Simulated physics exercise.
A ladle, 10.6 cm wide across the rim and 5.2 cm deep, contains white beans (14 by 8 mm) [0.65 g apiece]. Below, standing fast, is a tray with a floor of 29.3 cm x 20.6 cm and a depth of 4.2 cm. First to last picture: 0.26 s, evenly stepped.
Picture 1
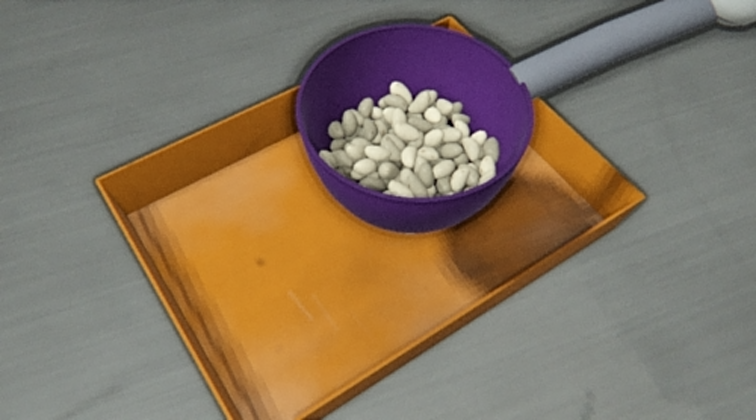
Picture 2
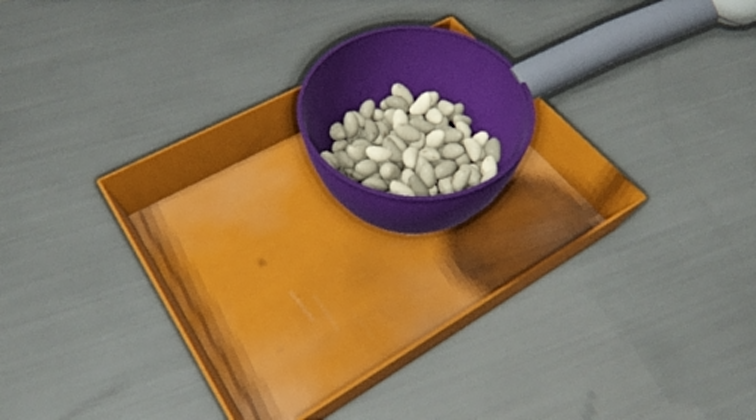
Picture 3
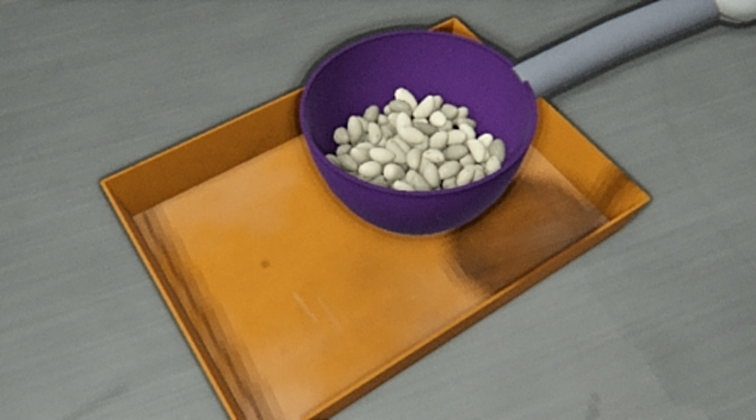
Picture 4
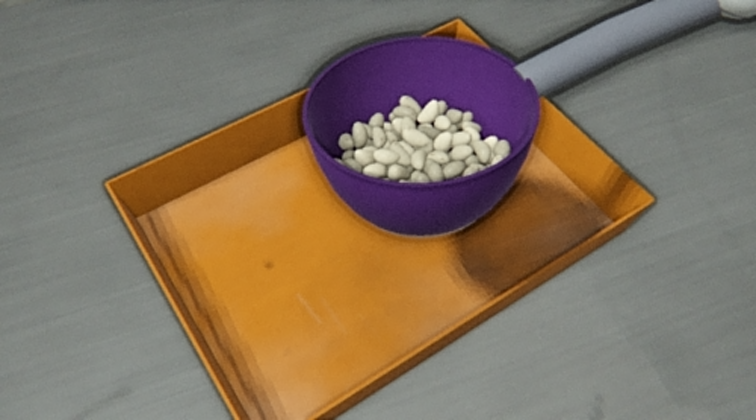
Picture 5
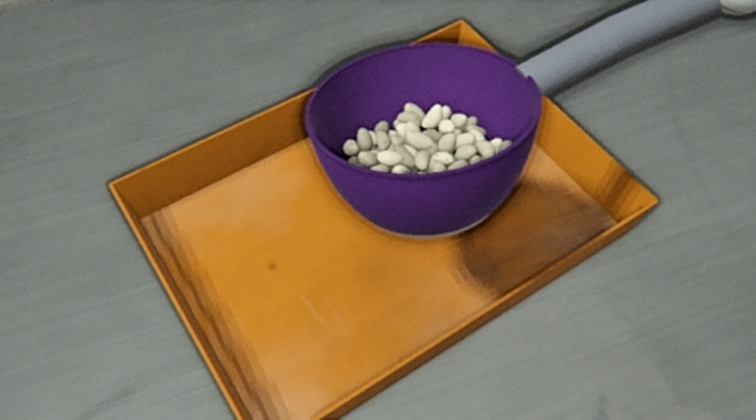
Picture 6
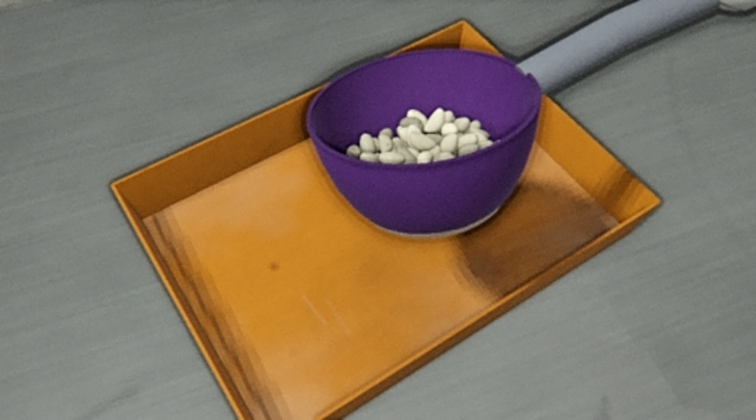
In this clip, a purple ladle with a gray handle holds white beans above an orange-brown tray on a gray surface. The ladle stays nearly level at first, then gradually tilts toward the back, its near rim rising and partly hiding the beans.
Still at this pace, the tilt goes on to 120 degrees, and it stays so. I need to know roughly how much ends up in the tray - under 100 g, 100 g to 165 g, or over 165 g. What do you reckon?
The gain falls short of the middle band.
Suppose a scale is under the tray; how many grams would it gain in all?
I'd say somewhere near 80 g.
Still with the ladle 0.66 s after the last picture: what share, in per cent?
It should be holding somewhere around 95 per cent then.
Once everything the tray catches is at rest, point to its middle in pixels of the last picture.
Near pixel (375, 223).
Then, 0.36 s after the last picture, tilt 56 degrees; 0 g in the tray, ladle holds 100 %.
Then, 0.66 s after the last picture, tilt 86 degrees; 1 g in the tray, ladle holds 95 %.
Then, 0.94 s after the last picture, tilt 115 degrees; 35 g in the tray, ladle holds 30 %.
Then, 1.20 s after the last picture, tilt 120 degrees; 80 g in the tray, ladle holds 0 %.
In the end, 80 g in the tray, ladle holds 0 %.
